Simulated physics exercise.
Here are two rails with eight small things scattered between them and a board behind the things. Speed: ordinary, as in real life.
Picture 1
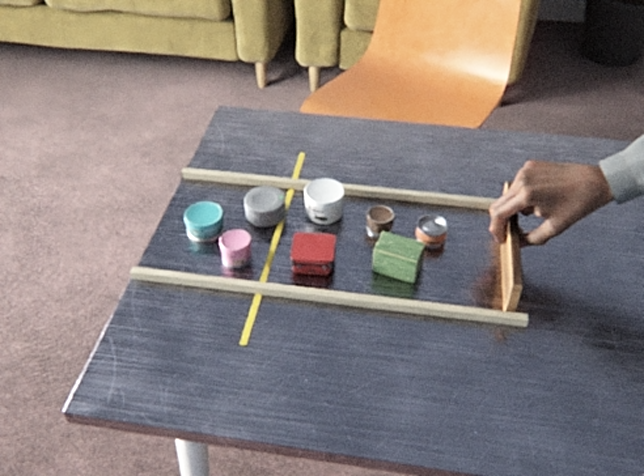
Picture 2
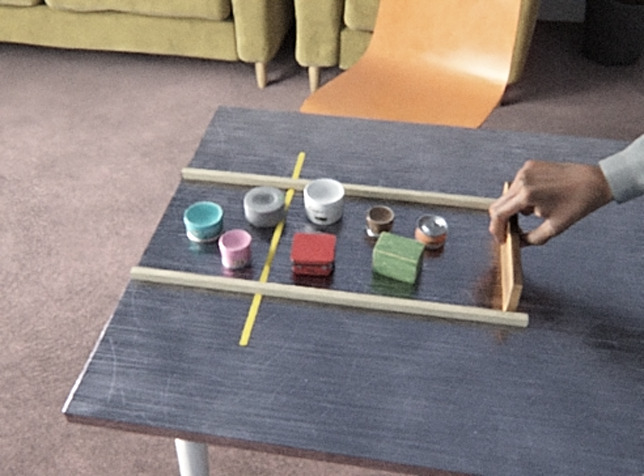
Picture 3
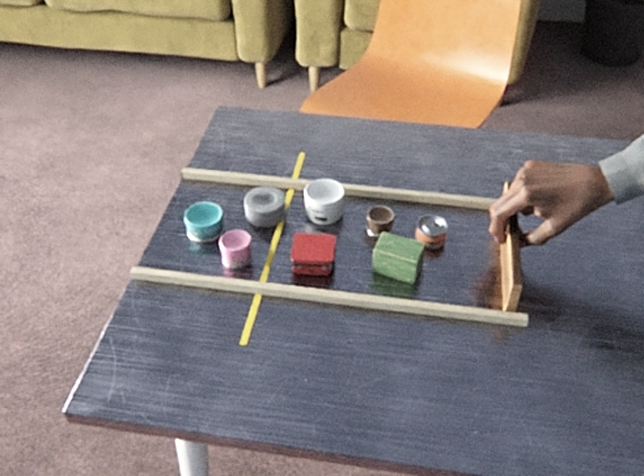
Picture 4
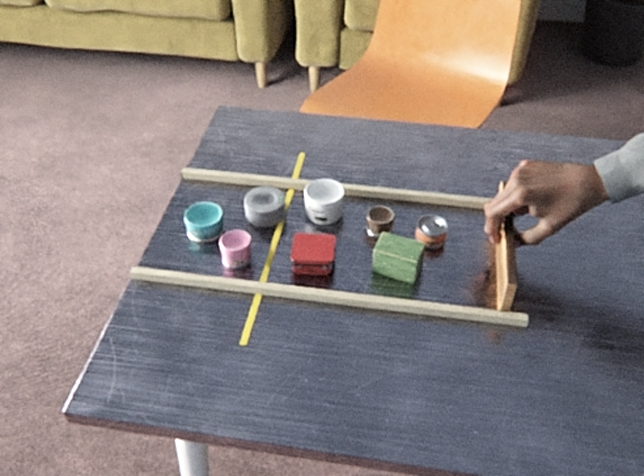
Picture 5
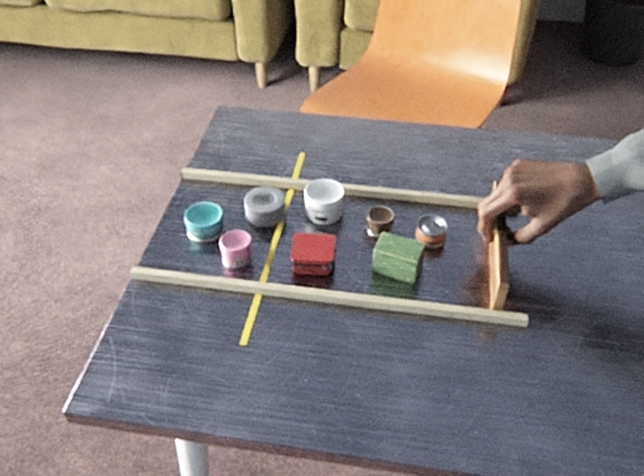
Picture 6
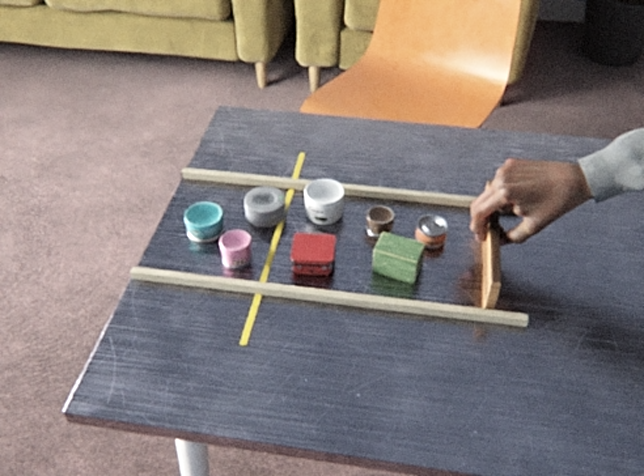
The clip shows a hand holding a wooden board upright across two rails on a dark table, then moving it slightly left toward small pots, a tub and blocks, which stay still around a yellow tape line.
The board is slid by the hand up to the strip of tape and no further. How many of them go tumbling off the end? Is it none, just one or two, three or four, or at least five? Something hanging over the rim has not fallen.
The number that drop off is none.
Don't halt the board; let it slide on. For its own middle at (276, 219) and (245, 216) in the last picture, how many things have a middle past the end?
The count past the end is 0 at the first and 1 at the second.
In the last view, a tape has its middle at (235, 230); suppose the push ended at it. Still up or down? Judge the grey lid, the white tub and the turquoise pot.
Here the grey lid is not lost; the white tub is not lost; last, the turquoise pot is not lost.
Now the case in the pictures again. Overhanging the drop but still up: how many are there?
The number overhanging is 0.
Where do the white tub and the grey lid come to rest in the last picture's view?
The first one ends at (270, 189), the second at (226, 199).
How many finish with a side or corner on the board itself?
It's 3.
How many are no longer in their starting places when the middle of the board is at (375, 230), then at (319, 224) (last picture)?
Tally at point one: 5; at point two: 7.
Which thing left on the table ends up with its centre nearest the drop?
The pink pot.
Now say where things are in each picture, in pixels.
The first frame shows turquoise pot (205, 222); pink pot (236, 249); grey lid (266, 206); board (510, 245); tape (277, 235).
The second frame shows pink pot (236, 249); red case (314, 255).
The third frame shows grey lid (266, 207); green block (399, 258).
The fourth frame shows turquoise pot (205, 222); board (505, 244).
The fifth frame shows pink pot (236, 249); white tub (324, 202).
The sixth frame shows turquoise pot (205, 222); pink pot (236, 249); grey lid (266, 207); board (491, 243); tape (277, 235).
Early on, none off yet; turquoise pot at rest near (205, 222); pink pot at rest near (236, 249); grey lid at rest near (266, 207).
Finally, the number that fall off is zero.
